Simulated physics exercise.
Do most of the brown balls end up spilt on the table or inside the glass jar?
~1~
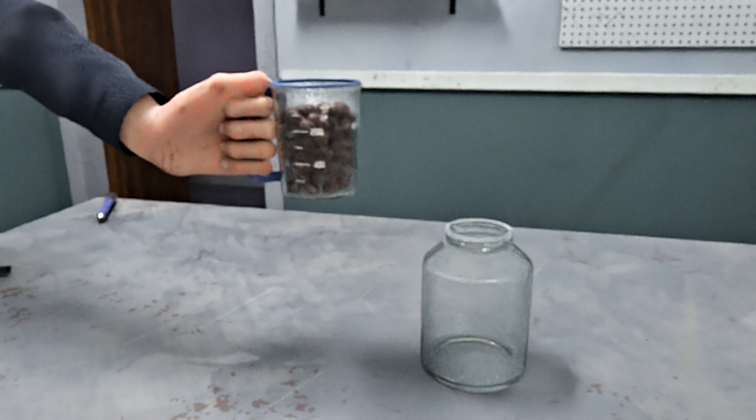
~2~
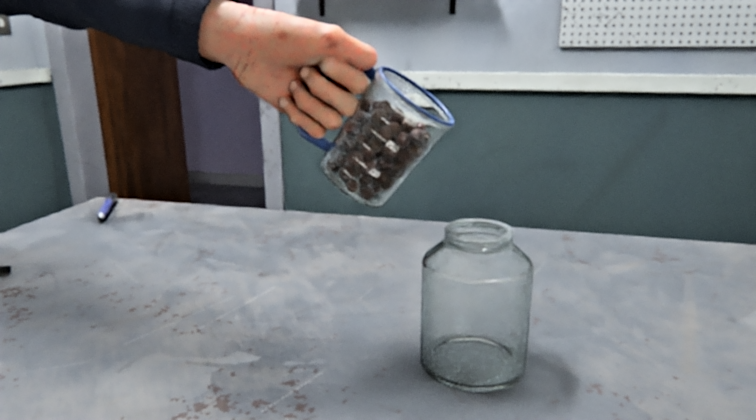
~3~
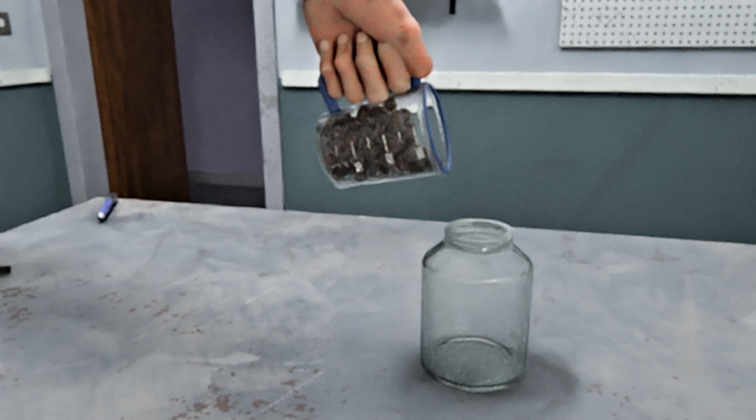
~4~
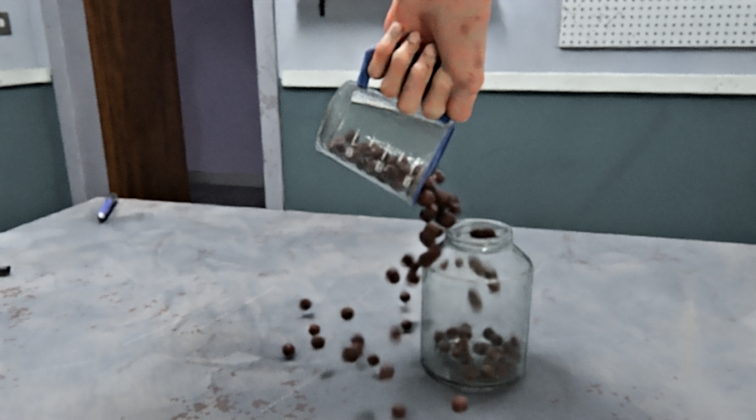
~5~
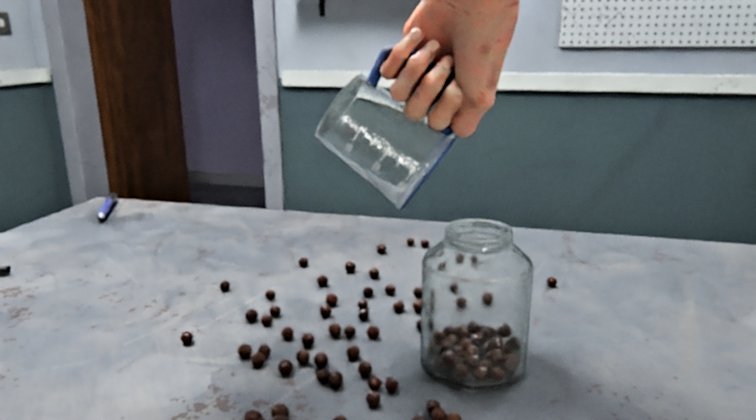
Most of the brown balls end up spilt on the table. Only a part of them lands in the jar, and the cup is left empty.
